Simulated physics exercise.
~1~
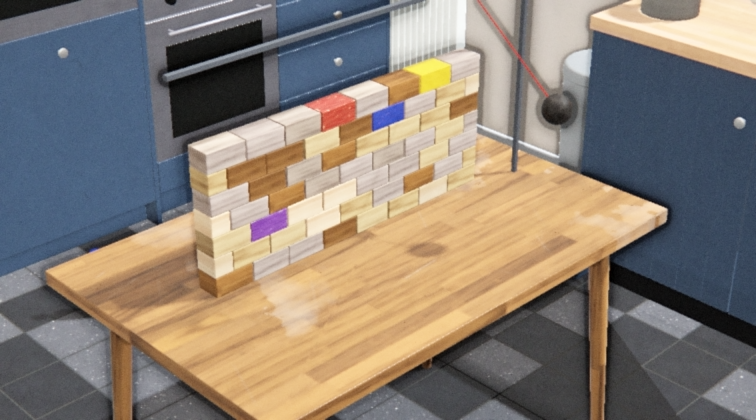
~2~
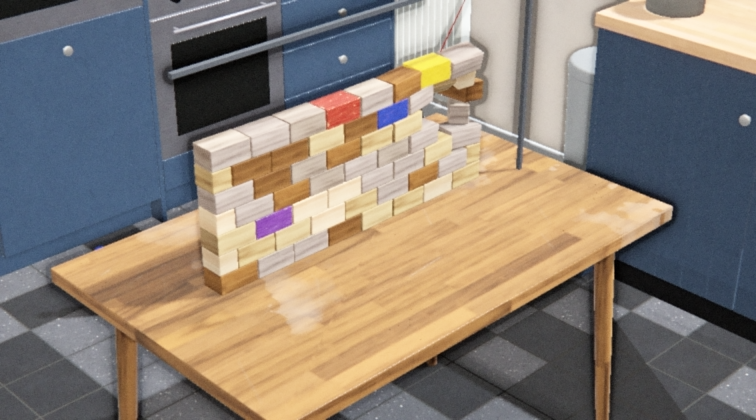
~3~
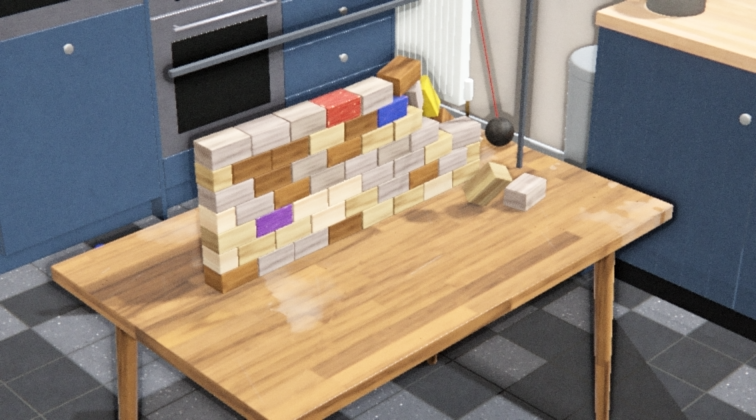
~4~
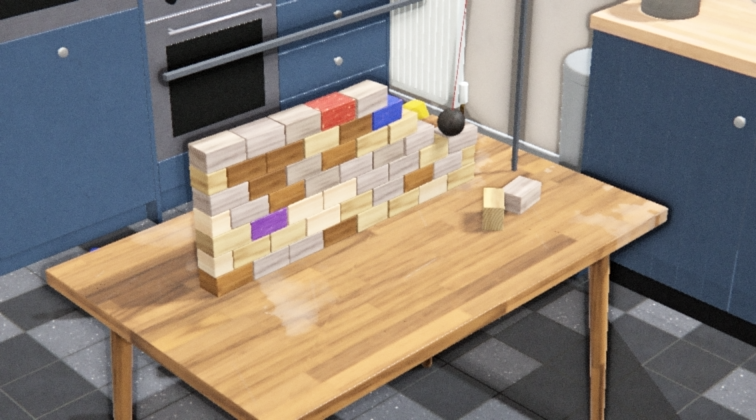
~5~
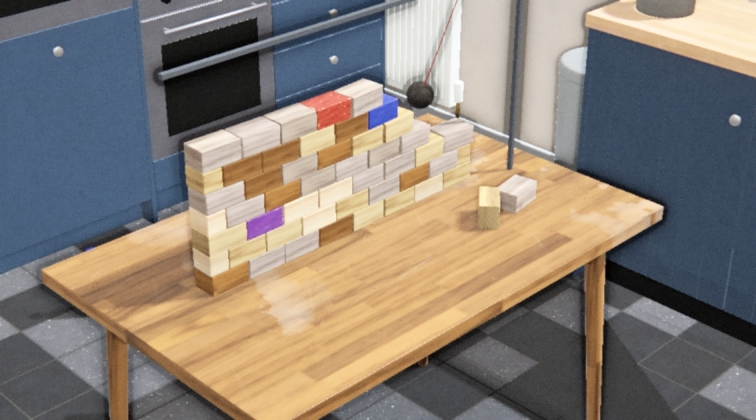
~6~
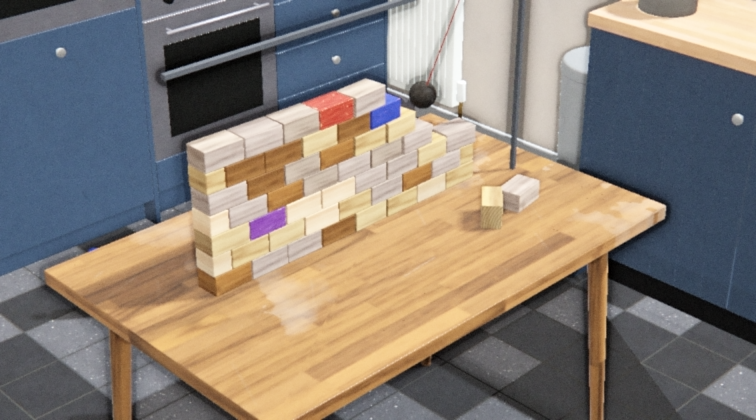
A dark ball swung into the right end of a toy-block wall on a wooden table, knocking the yellow block and several others off the top; two landed on the tabletop in front, while the red, blue and purple blocks stayed put.
